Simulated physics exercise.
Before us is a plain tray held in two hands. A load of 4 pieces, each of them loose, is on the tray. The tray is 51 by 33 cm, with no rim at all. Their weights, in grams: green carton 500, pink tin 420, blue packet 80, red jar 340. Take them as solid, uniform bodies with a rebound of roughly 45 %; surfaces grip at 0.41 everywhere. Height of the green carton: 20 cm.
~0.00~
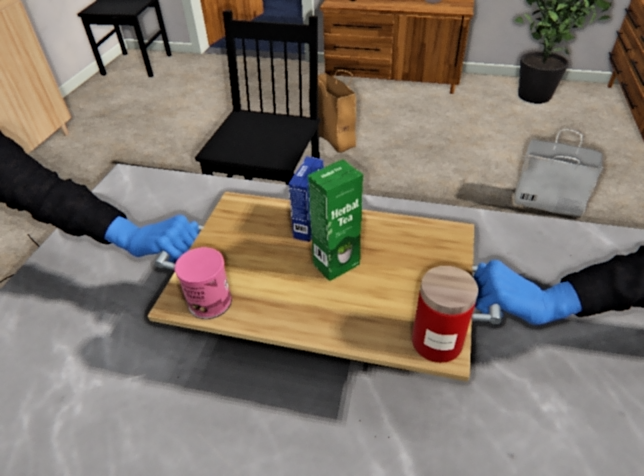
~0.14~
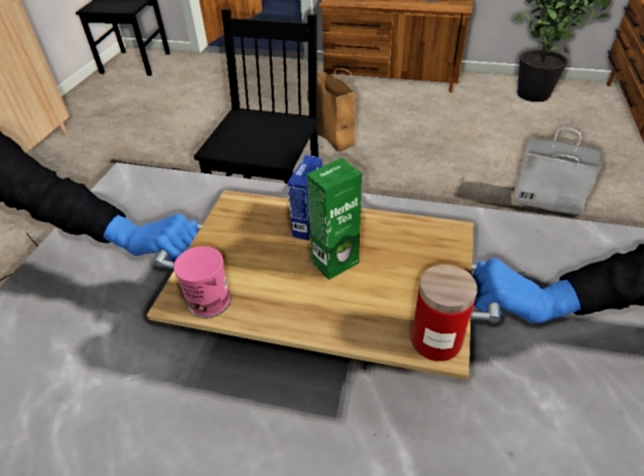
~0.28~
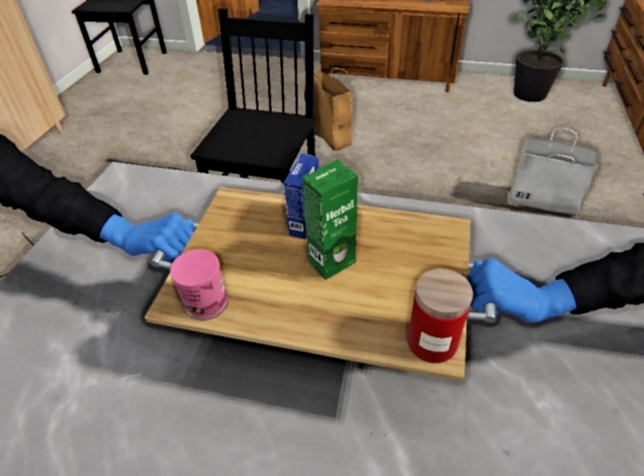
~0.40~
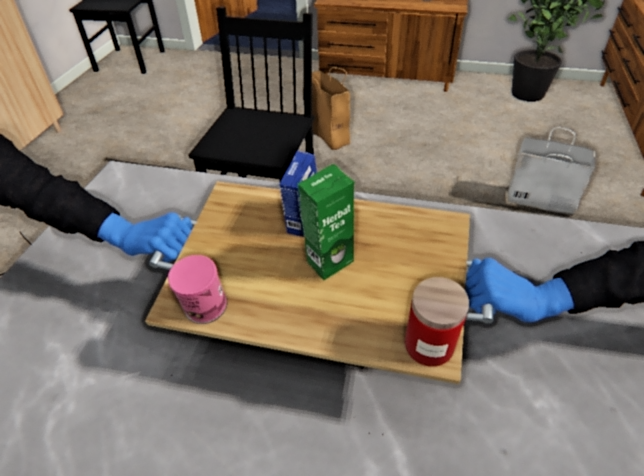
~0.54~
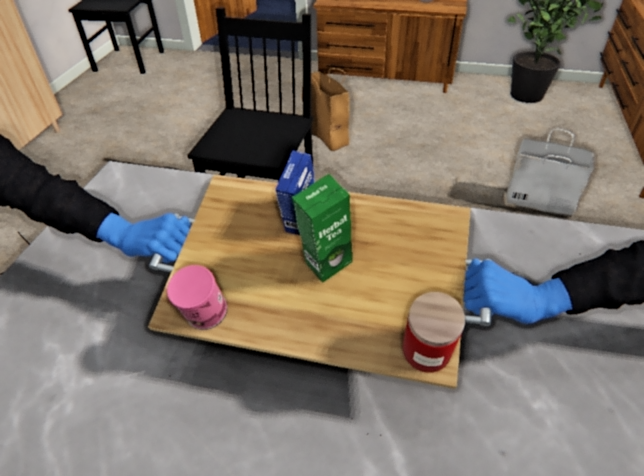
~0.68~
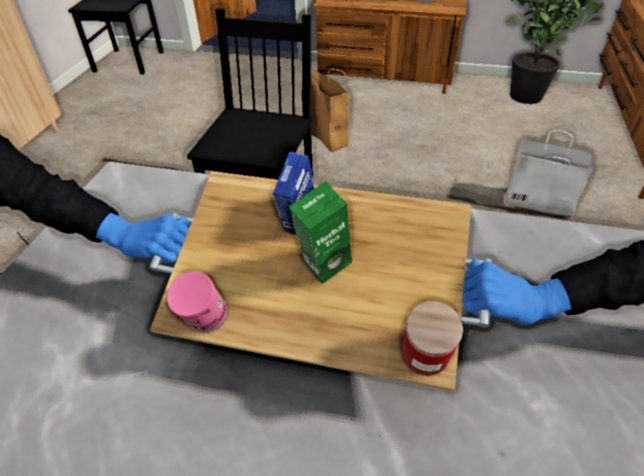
Two blue-gloved hands held a wooden tray carrying a green tea carton, blue packet, pink tin and red jar level, then gradually tilted its near edge down, while the items kept their places on it.
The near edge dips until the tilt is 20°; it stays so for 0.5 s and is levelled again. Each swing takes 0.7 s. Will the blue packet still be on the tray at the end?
The blue packet stays on the tray.
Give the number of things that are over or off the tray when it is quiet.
In all, 0.
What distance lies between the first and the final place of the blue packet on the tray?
Some 1 cm.
After 1.38 s, tray tilted 19°, near edge down.
After 1.68 s, tray tilted 8°, near edge down.
After 1.88 s, tray tilted 1°, near edge down.
In the end (2.5 s), all 4 under 5 cm from the start. At the end, from the last picture's camera, blue packet near (299, 202).
